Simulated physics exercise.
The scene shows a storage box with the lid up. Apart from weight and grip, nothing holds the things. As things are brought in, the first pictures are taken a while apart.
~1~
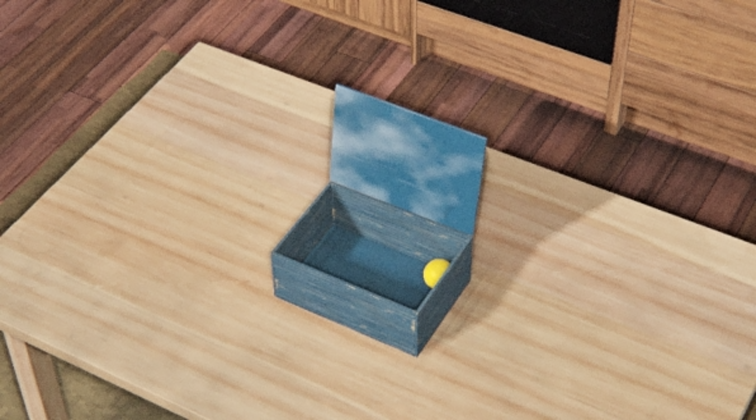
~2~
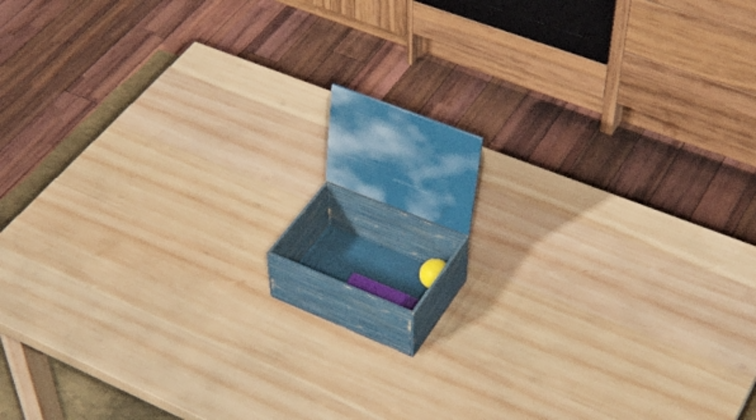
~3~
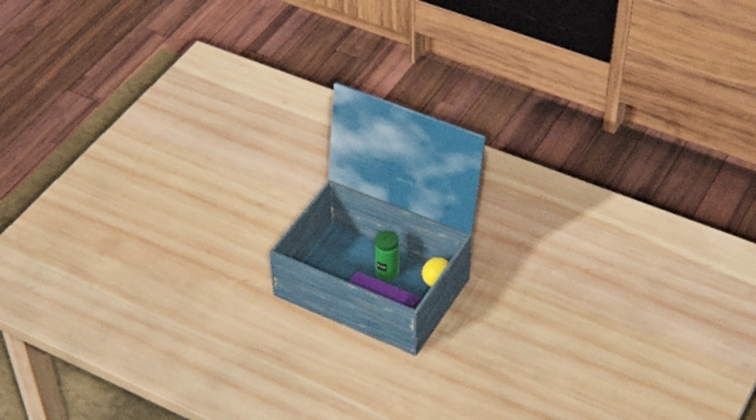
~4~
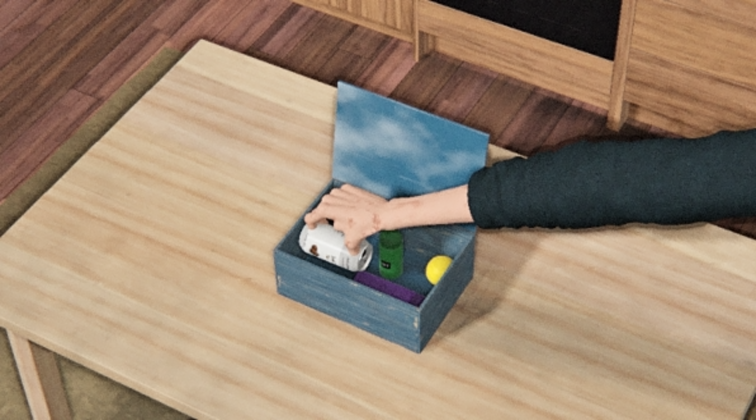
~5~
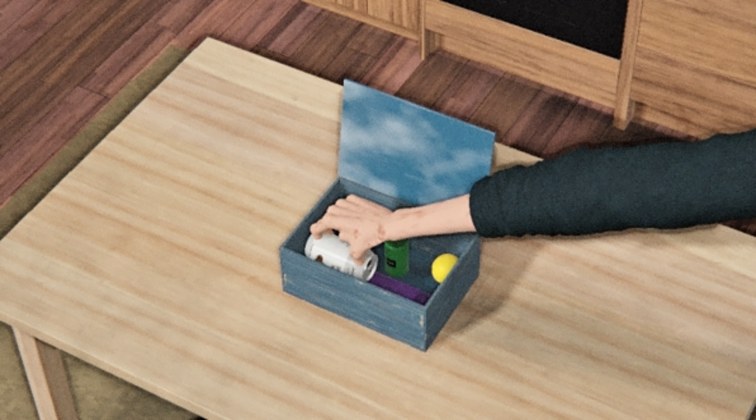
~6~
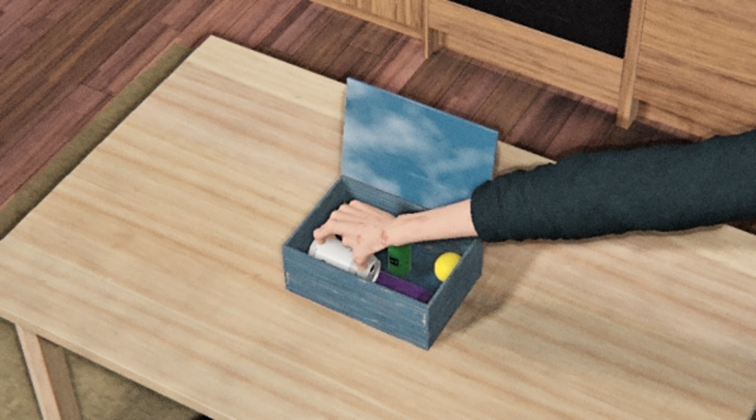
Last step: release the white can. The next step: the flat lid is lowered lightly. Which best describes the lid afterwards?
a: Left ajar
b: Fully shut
Answer: B.
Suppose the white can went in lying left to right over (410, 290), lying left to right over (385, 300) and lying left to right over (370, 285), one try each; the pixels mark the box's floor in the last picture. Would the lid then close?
At first it manages to shut, the second time it manages to shut, and the third time it manages to shut.
Then, 1.20 s after the last picture, lid starting down; white can rolled about its own width near (344, 281); purple shaker rolled a little.
Then, 1.80 s after the last picture, lid 40° above the rim; white can rolled about its own width near (344, 280); purple shaker rolled a little.
At rest, lid shut; moved from the start, white can; the other 3 in place. Seen from the same camera at the end, white can near (344, 280).
